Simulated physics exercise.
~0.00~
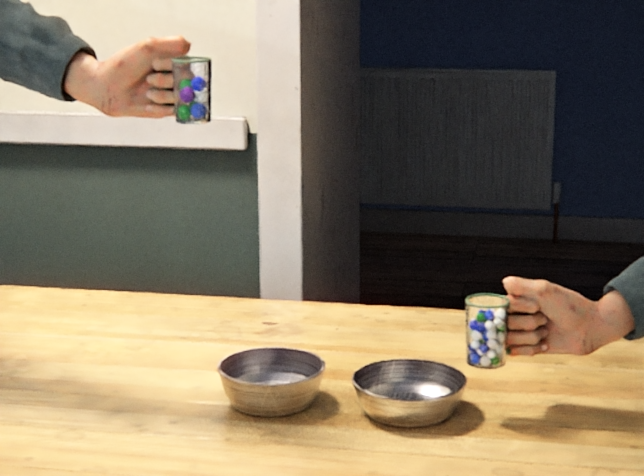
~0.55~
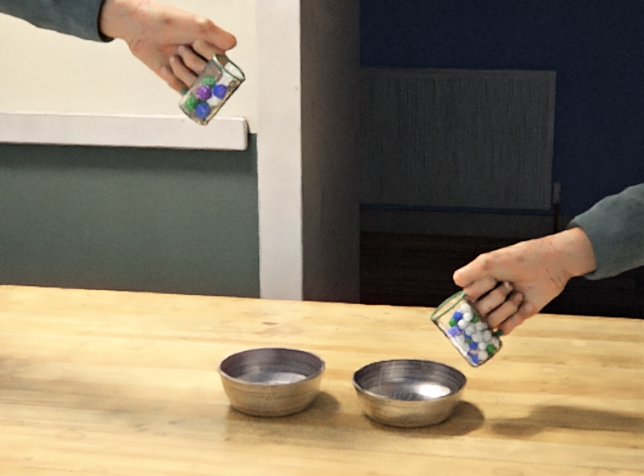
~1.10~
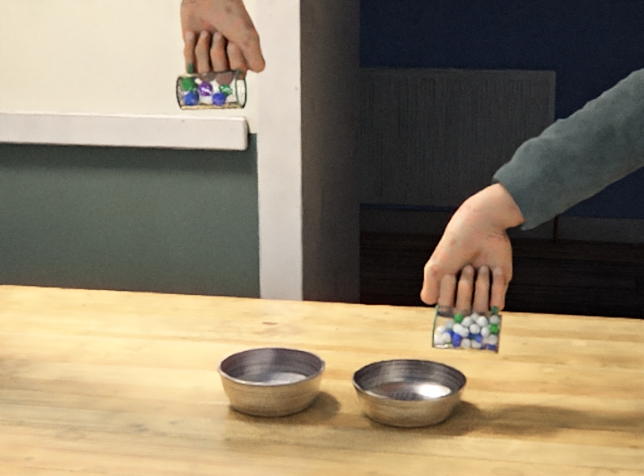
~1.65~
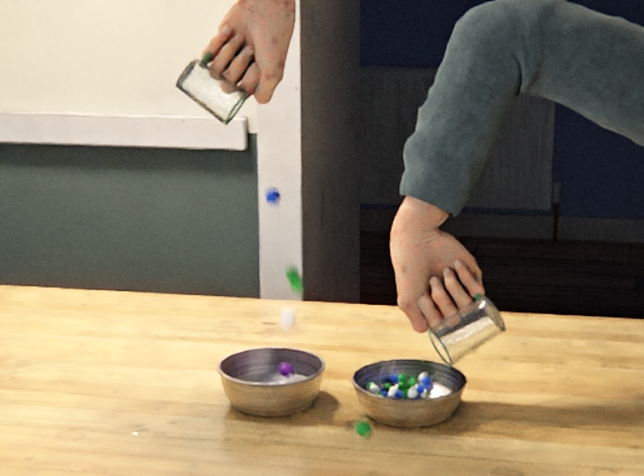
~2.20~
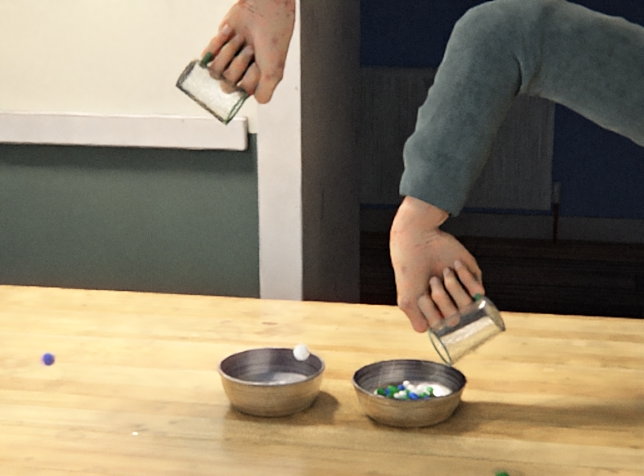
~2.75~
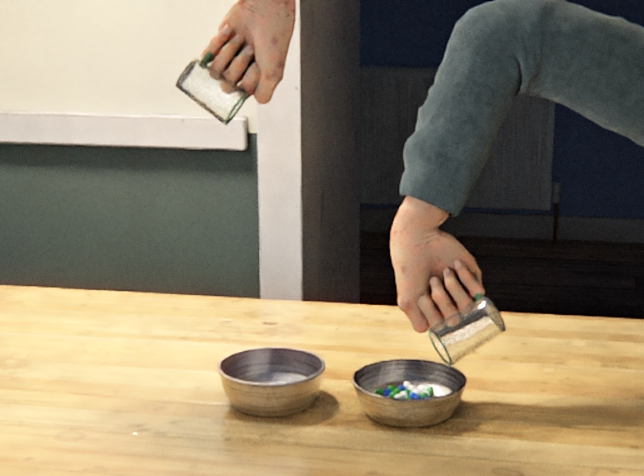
On a wooden table, two hands tipping glass cups of coloured beads, the higher left one scattering most, the right filling its bowl.
